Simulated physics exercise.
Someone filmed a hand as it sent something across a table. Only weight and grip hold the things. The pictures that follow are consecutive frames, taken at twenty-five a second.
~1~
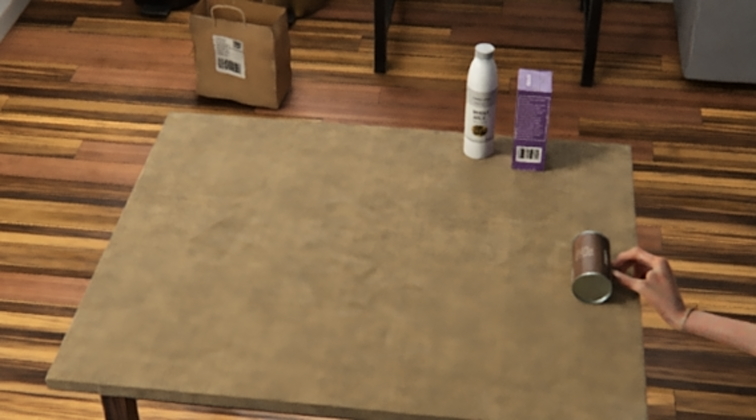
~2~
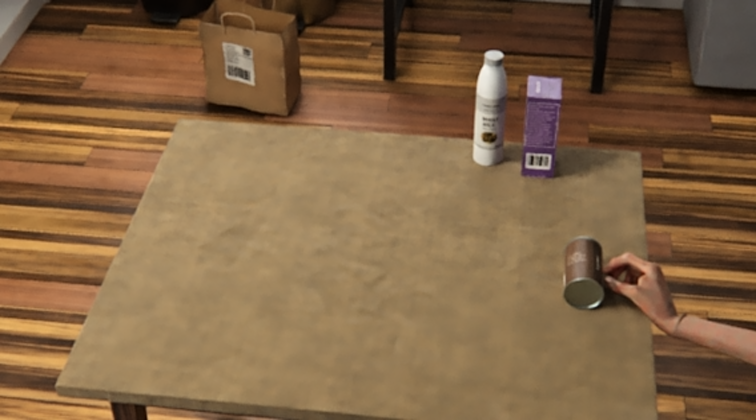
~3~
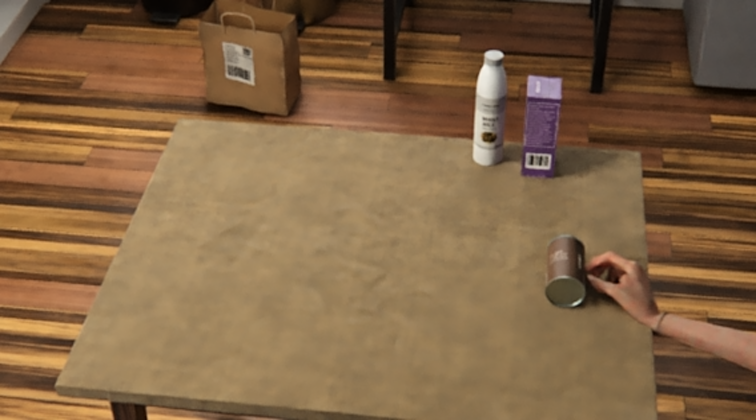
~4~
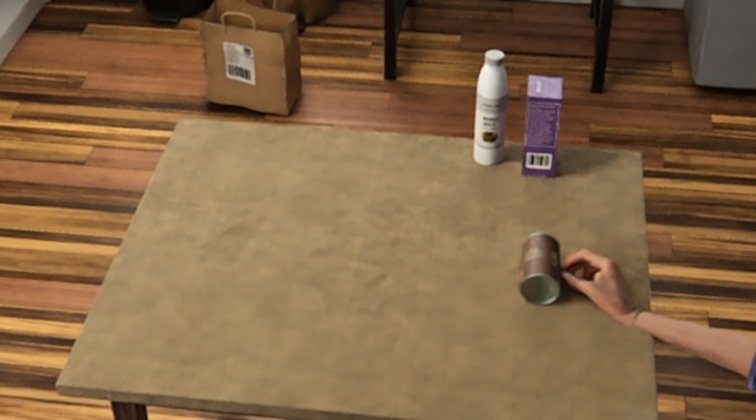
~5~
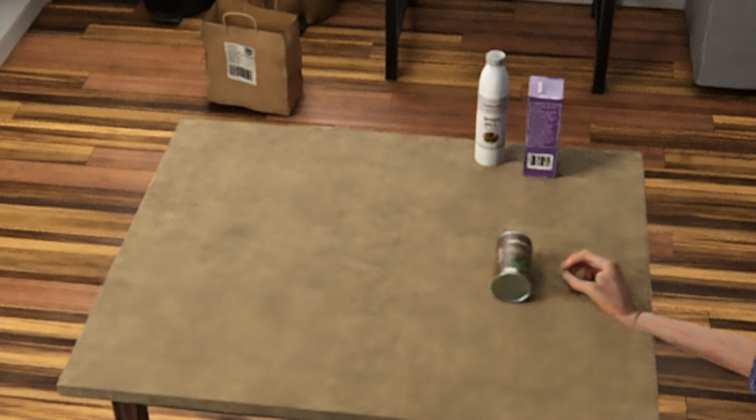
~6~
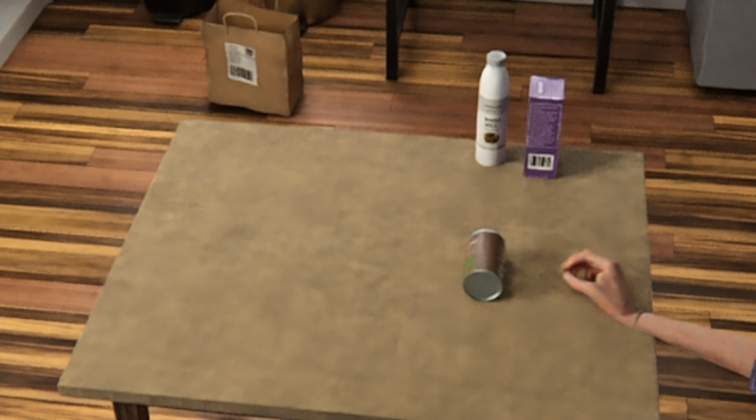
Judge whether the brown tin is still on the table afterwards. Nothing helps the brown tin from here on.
Loses its perch.
Then, 0.40 s on from there, brown tin shifted well along near (217, 243).
Then, 0.90 s on from there, brown tin now off the table.
In the end, off the table, brown tin.
